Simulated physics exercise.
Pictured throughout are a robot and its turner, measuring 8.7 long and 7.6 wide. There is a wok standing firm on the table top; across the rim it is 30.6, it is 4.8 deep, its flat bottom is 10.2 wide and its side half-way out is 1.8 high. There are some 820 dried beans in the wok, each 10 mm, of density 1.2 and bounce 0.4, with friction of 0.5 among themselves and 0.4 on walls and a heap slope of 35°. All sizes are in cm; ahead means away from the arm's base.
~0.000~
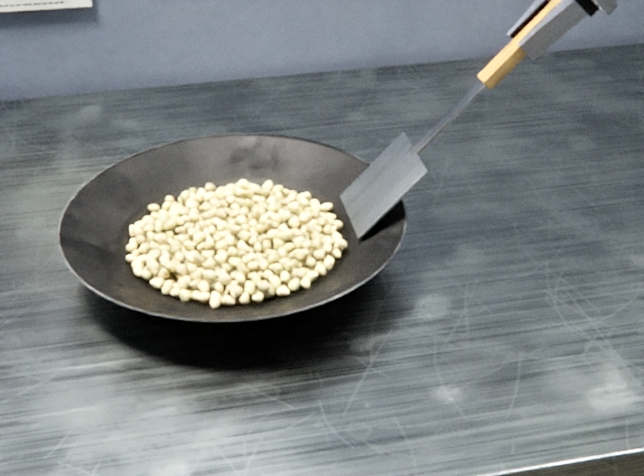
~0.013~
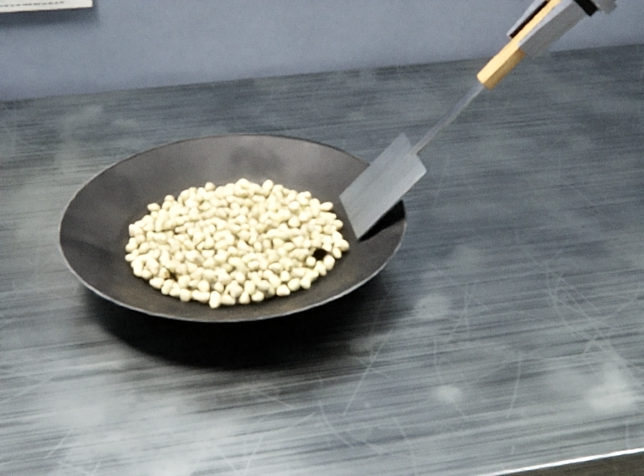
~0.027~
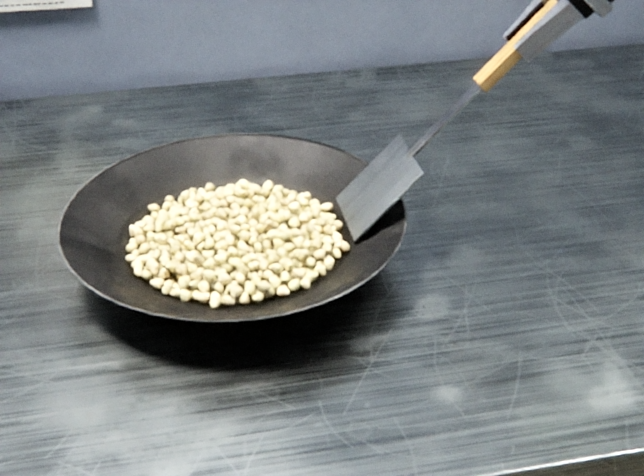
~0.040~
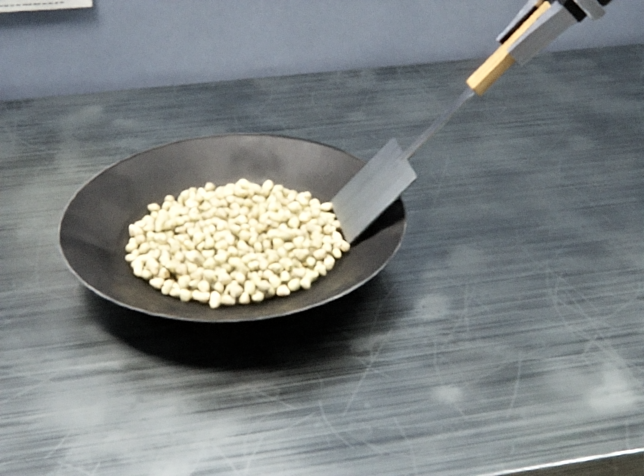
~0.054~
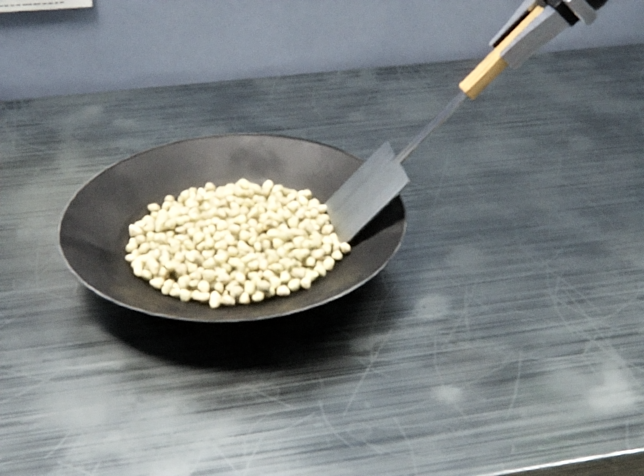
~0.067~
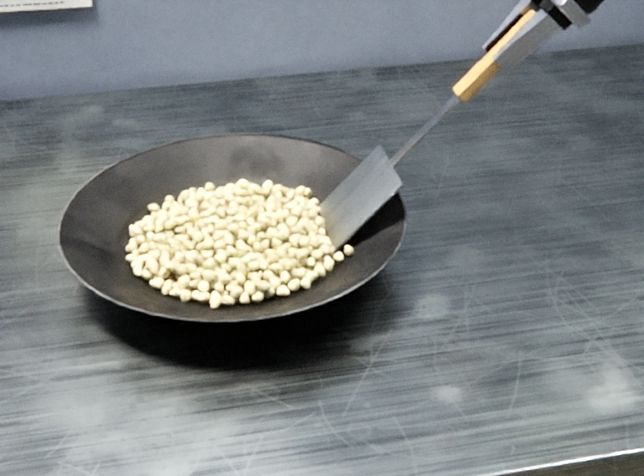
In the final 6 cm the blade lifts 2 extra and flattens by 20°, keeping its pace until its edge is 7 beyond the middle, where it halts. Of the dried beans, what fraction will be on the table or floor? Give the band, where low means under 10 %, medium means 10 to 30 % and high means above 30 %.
Band: Low.
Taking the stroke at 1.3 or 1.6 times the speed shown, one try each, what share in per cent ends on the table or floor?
Roughly 5 per cent on the first try and 10 per cent on the second.
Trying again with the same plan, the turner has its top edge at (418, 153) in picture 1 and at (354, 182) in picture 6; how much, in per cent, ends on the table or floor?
Around 25 per cent finishes on the table or floor.
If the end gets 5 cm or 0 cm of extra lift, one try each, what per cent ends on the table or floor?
0 and 5 %.
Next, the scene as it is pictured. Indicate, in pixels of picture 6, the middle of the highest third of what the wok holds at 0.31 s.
It is centred at about (129, 229).
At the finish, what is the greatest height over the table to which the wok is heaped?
Height at the end: Around 7.0 cm.
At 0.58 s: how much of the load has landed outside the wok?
Some 5 per cent.
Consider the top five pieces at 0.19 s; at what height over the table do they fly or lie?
Roughly 5 cm above the table.
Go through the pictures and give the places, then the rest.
In the first frame, turner top edge at (416, 151), sloping 46°; upper third of the load around (235, 231), from x 130 to 345, top at y 185; 825 in the wok.
In the second frame, turner top edge at (415, 152), sloping 46°; upper third of the load around (235, 231), from x 130 to 345, top at y 185.
In the third frame, turner top edge at (411, 154), sloping 46°; upper third of the load around (235, 231), from x 130 to 345, top at y 185.
In the fourth frame, turner top edge at (405, 157), sloping 46°; upper third of the load around (235, 231), from x 130 to 345, top at y 185.
In the fifth frame, turner top edge at (398, 161), sloping 46°; upper third of the load around (236, 231), from x 130 to 345, top at y 185.
In the sixth frame, turner top edge at (392, 164), sloping 46°; upper third of the load around (236, 232), from x 130 to 350, top at y 185; 825 in the wok.
After 0.19 s, sloping 46°, highest piece 5 above the table; 825 in the wok.
After 0.31 s, sloping 39°, highest piece 6 above the table; 825 in the wok.
After 0.58 s, sloping 26°, highest piece 7 above the table; 801 in the wok, 23 on the table or floor, 1 on the blade or in flight.
After 1.63 s, sloping 26°, highest piece 7 above the table; 800 in the wok, 25 on the table or floor.
At rest, 800 in the wok, 25 on the table or floor. That is 3 % on the table or floor.
